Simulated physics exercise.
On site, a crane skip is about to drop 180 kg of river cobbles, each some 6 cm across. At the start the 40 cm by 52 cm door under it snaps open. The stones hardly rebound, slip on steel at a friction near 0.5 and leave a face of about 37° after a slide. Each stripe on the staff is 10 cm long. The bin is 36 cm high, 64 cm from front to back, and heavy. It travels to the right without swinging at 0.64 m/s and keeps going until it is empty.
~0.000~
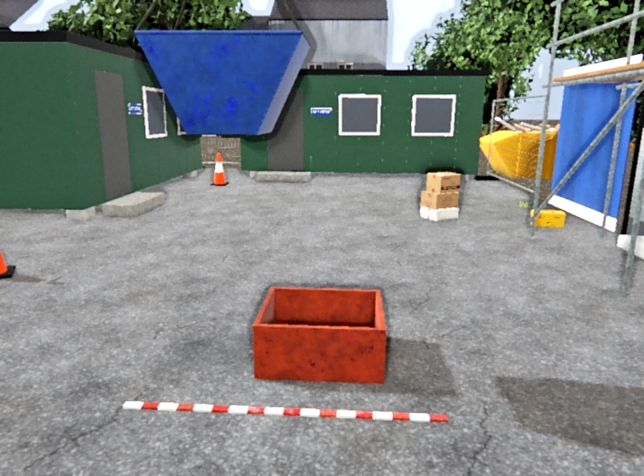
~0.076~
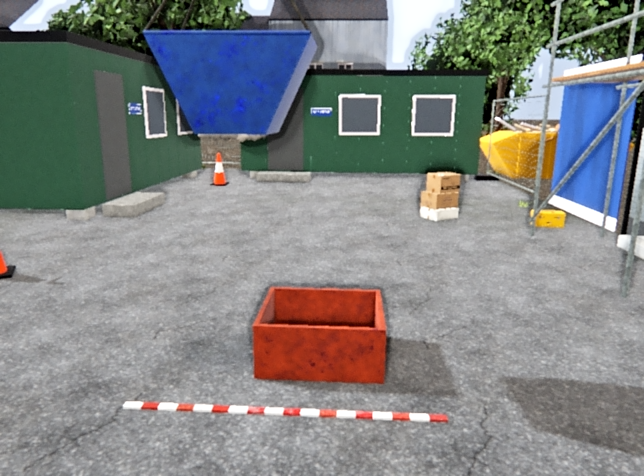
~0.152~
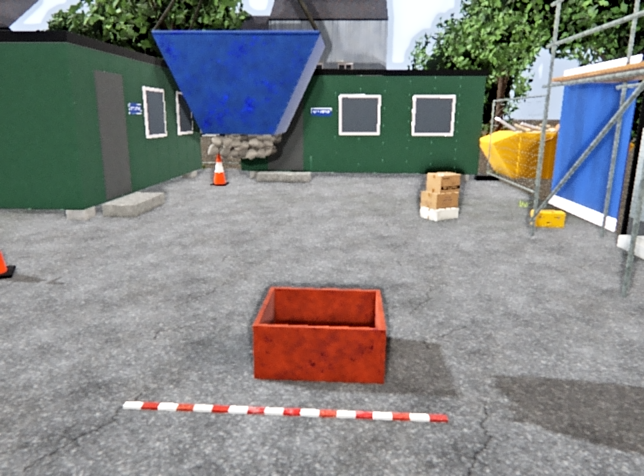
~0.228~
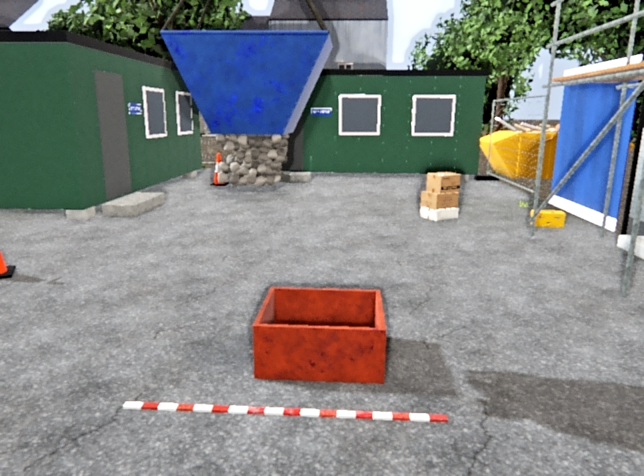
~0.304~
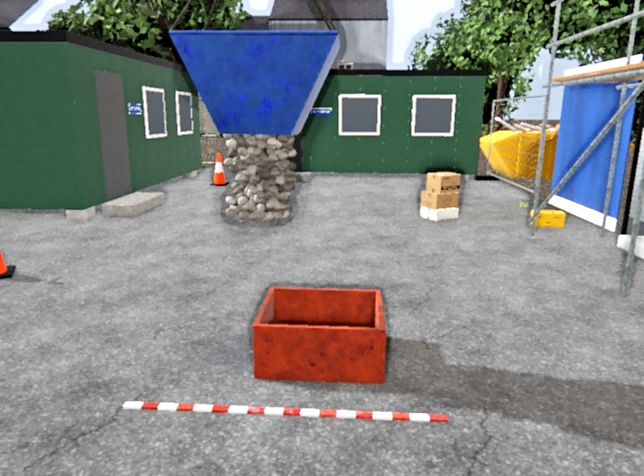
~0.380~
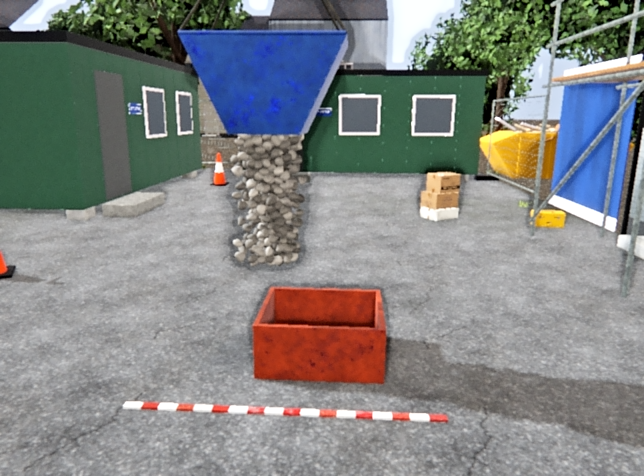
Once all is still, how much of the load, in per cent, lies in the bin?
Close to 98 in a hundred.
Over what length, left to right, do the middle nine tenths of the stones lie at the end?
About 70 cm.
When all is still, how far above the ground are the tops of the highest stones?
About 36 cm.
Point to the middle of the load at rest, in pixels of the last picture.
Around (322, 332).
After 0.7 s, 0 % in the crane skip, 2 % falling or lying left of the bin, 98 % falling or lying in the bin; the stones farthest right are at (363, 341).
After 1.1 s, 0 % in the crane skip, 2 % falling or lying left of the bin, 98 % falling or lying in the bin; the stones farthest right are at (374, 333).
After 1.7 s, 0 % in the crane skip, 2 % falling or lying left of the bin, 98 % falling or lying in the bin; the stones farthest right are at (374, 335).
After 2.6 s, 0 % in the crane skip, 2 % falling or lying left of the bin, 98 % falling or lying in the bin; the stones farthest right are at (374, 335).
After 4.5 s, 0 % in the crane skip, 2 % left of the bin, 98 % in the bin; the stones farthest right are at (374, 335).
